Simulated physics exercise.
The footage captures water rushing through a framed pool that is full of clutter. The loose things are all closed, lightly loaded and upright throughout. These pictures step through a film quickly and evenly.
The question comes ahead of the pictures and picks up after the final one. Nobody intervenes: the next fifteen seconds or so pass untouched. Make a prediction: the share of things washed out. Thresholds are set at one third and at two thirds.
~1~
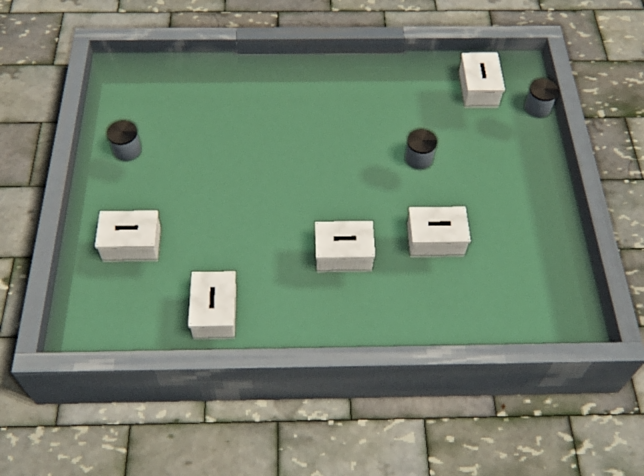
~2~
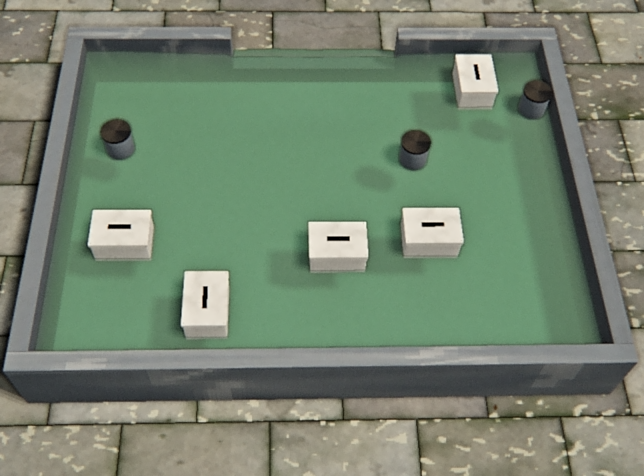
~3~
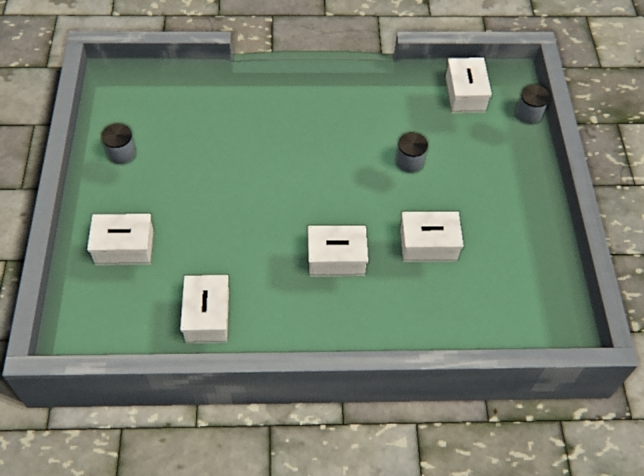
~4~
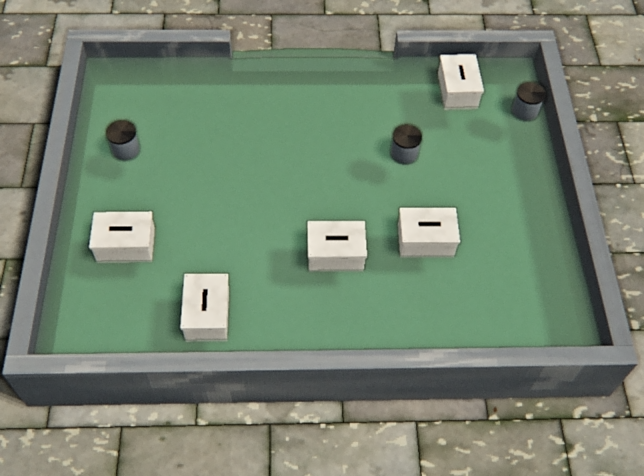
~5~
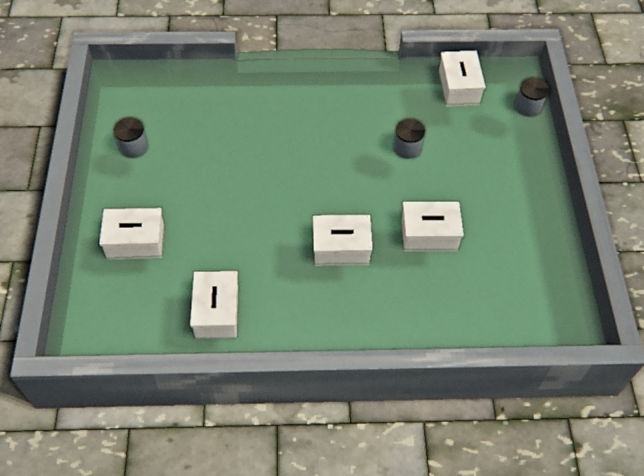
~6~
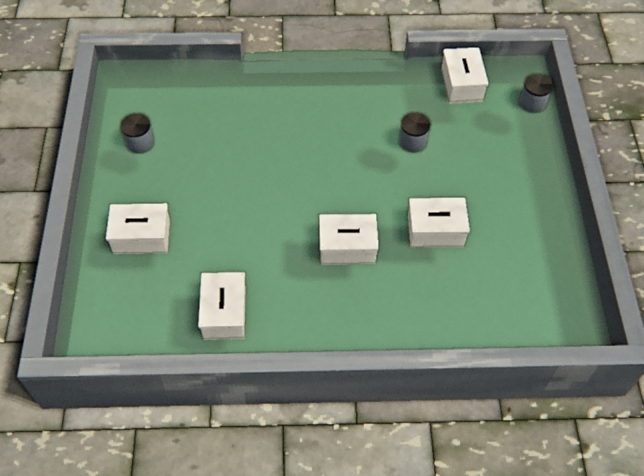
I would say fewer than one third.
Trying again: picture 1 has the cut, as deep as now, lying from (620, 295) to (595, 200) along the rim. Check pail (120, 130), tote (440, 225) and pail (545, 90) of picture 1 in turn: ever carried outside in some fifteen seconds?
Outcome by item: Retained / exited / exited.
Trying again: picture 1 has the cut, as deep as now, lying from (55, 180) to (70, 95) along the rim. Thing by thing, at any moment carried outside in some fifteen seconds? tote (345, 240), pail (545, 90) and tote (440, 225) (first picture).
Sequentially: Remains indoors, remains indoors, remains indoors.
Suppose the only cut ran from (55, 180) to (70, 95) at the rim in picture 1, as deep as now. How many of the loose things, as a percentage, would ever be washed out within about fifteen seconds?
I reckon 20 percent.
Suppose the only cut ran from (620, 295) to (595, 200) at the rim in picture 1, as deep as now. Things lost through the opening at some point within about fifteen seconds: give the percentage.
Near 20 percent, give or take.
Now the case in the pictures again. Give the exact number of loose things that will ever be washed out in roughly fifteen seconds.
So the number is 1.
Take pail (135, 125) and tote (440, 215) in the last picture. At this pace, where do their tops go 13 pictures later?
My guess is close to (160, 110), then close to (426, 193).
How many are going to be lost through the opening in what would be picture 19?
I get 1.
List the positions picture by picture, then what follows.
The first picture shows a pail at (422, 141) floats; a tote at (483, 71) floats; 0 of 8 have shifted.
The second picture shows a pail at (416, 141) floats; a tote at (477, 73), afloat; 0 of 8 have shifted.
The third picture shows a pail at (413, 144) floats, close to its start; a tote at (470, 77) floats, close to its start; 0 of 8 have shifted.
The fourth picture shows a pail at (408, 136) floats, close to its start; a tote at (462, 73), afloat, close to its start; 3 of 8 have shifted.
The fifth picture shows a pail at (411, 130), afloat, close to its start; a tote at (463, 70), afloat, close to its start; 7 of 8 have shifted.
The sixth picture shows a pail at (416, 124) floats, close to its start; a tote at (466, 67) floats, close to its start; 7 of 8 have shifted.
A moment on, 0 of 8 are out; 8 afloat.
Next, 1 of 8 are out; 7 afloat.
Later, 1 of 8 are out; 7 afloat.
In the end, 1 of 8 are out; 7 afloat.
